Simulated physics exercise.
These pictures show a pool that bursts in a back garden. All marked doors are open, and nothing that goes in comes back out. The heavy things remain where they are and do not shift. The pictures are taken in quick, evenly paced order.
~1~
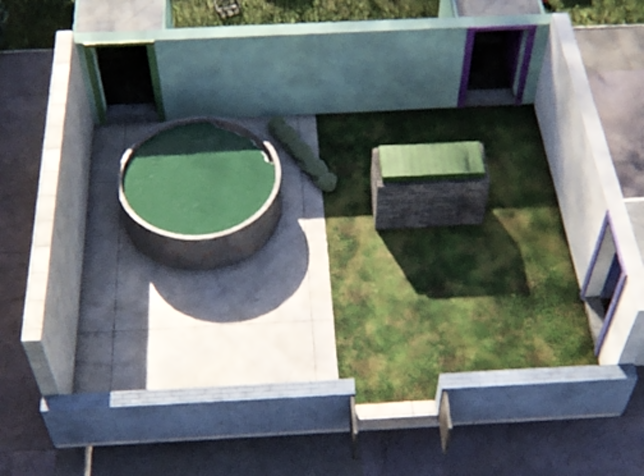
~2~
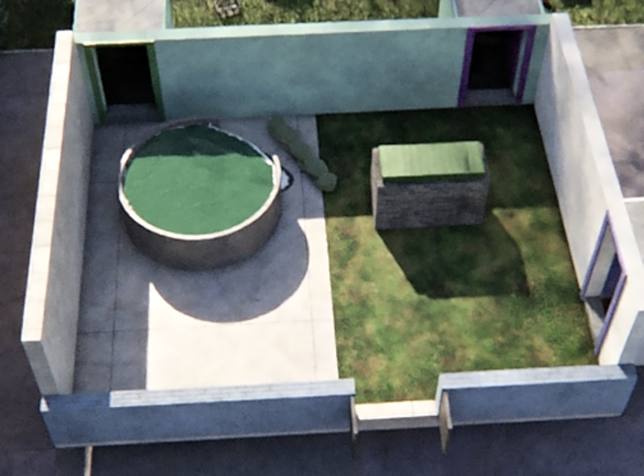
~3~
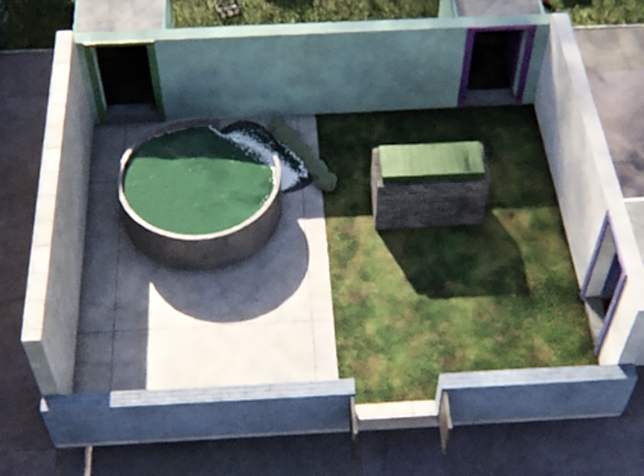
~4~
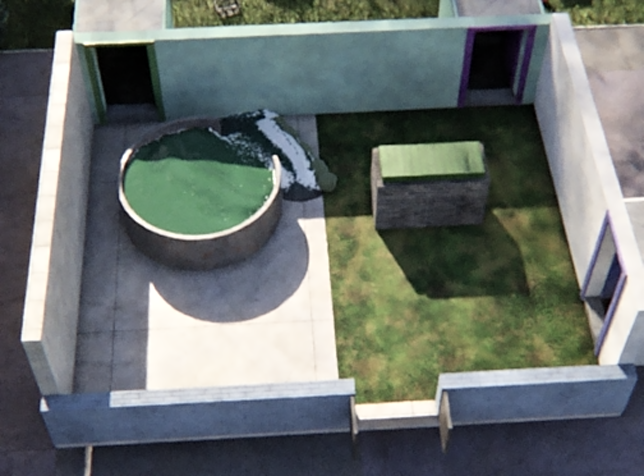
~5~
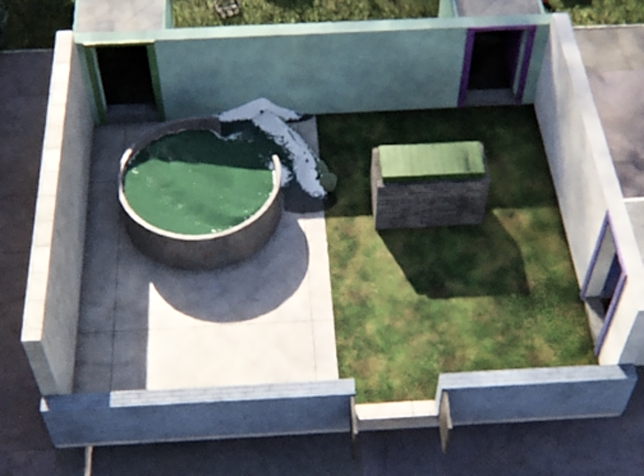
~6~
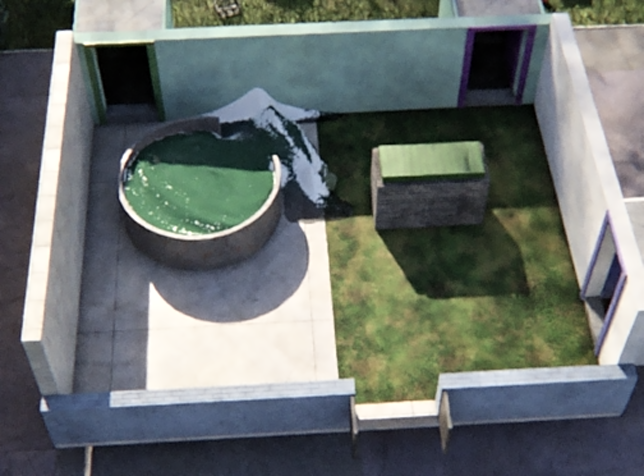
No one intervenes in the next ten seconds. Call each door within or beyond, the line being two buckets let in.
Green door - within; purple door - within; blue door - within.
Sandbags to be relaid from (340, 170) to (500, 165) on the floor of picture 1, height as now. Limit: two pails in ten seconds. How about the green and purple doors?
My call is that the green door never gets there and the purple door goes beyond it.
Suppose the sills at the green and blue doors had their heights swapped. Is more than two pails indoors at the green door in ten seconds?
In that case green exceeds the limit.
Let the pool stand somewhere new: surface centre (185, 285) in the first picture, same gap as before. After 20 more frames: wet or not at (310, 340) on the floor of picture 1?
Answer: Spared.
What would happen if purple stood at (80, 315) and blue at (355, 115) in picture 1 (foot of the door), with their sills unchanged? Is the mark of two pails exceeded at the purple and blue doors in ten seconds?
Then: The purple door is under; the blue door is over.
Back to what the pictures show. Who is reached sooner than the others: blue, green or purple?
I say the green door.
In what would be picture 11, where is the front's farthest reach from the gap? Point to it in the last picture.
My best guess is about (413, 112).
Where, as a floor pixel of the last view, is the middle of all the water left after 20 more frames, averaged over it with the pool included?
Centre: Close to (266, 187).
A moment on, water covers 20 % of the floor; the green door wet at the sill, nothing in, the purple door not reached, the blue door not reached.
Next, water covers 35 % of the floor; the green door wet at the sill, nothing in, the purple door wet at the sill, nothing in, the blue door not reached.
Then, water covers 60 % of the floor; the green door under two buckets in, the purple door wet at the sill, nothing in, the blue door not reached.
Later, water covers 90 % of the floor; the green door under two buckets in, the purple door wet at the sill, nothing in, the blue door wet at the sill, nothing in.
In the end, water covers 95 % of the floor; the green door under two buckets in, the purple door wet at the sill, nothing in, the blue door wet at the sill, nothing in.
